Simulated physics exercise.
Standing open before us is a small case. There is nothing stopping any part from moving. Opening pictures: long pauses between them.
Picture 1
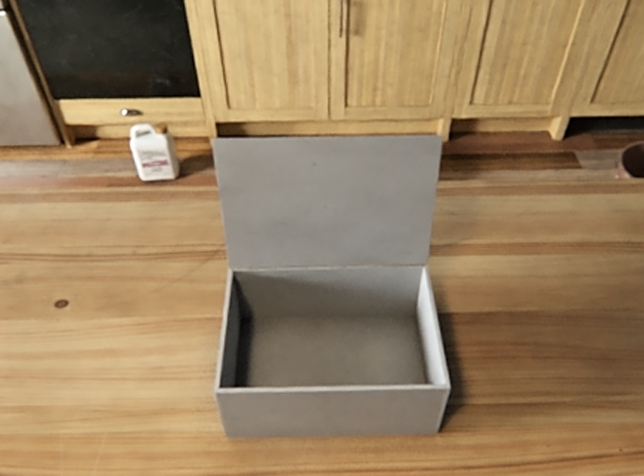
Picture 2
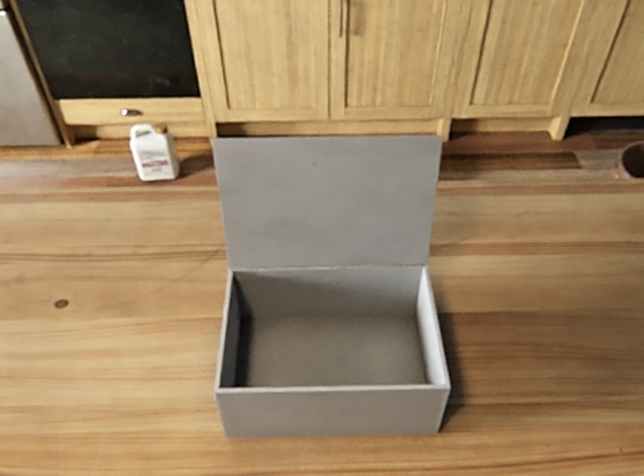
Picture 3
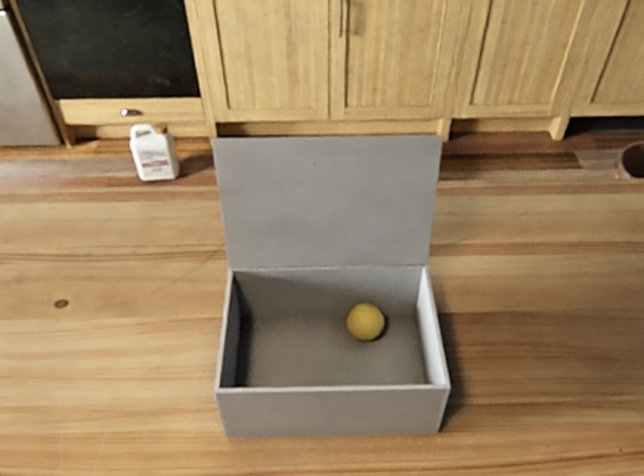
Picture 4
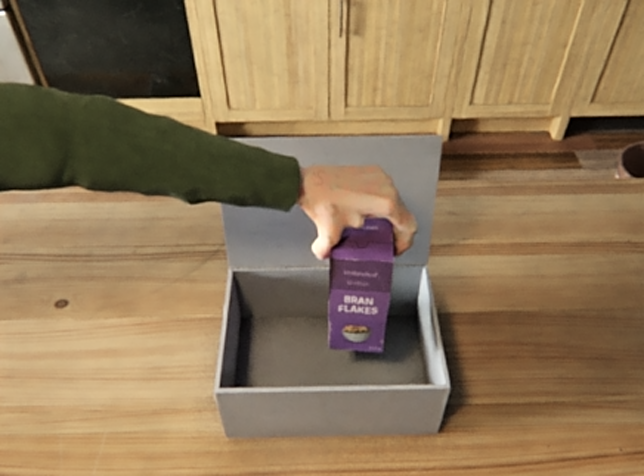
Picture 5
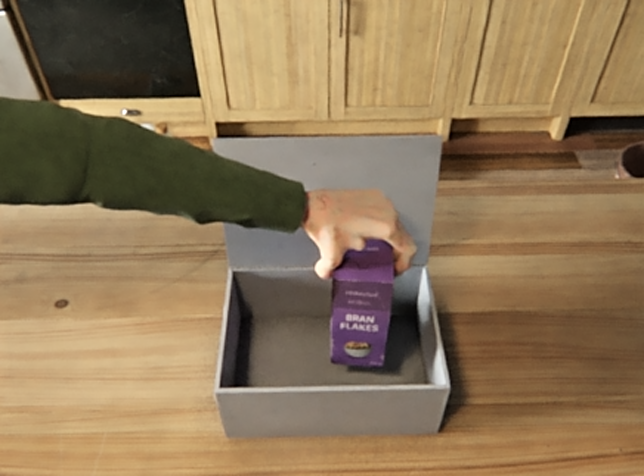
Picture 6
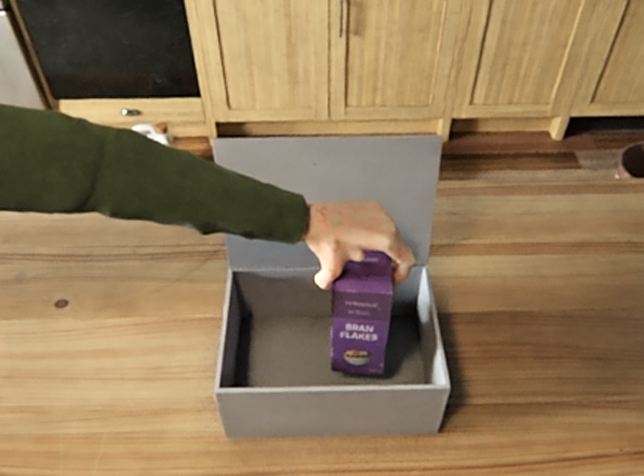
The video shows an open grey box on a wooden surface, empty at first and then holding a yellow lemon, before a hand in a dark green sleeve lowers a purple bran flakes carton into its right side.
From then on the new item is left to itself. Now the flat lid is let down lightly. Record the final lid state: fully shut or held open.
Well, the lid can't go all the way down, see.
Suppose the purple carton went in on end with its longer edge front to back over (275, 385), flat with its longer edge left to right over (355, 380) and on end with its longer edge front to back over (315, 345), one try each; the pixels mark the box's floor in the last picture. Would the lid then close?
Well, first time it won't go down, second time it goes down fine, and third time it won't go down.
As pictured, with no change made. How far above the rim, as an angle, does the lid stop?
Roughly 40°.
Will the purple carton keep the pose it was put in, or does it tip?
Observation: The purple carton keeps the set orientation.
Then, 0.70 s on from there, purple carton shifted about its own width near (358, 338).
Then, 1.40 s on from there, lid 76° above the rim; purple carton shifted about its own width near (358, 338).
Then, 1.70 s on from there, lid 46° above the rim; purple carton shifted about its own width near (358, 338).
In the end, lid 42° above the rim; moved from the start, purple carton; yellow lemon unmoved. At the end, from the last picture's camera, purple carton near (358, 338).
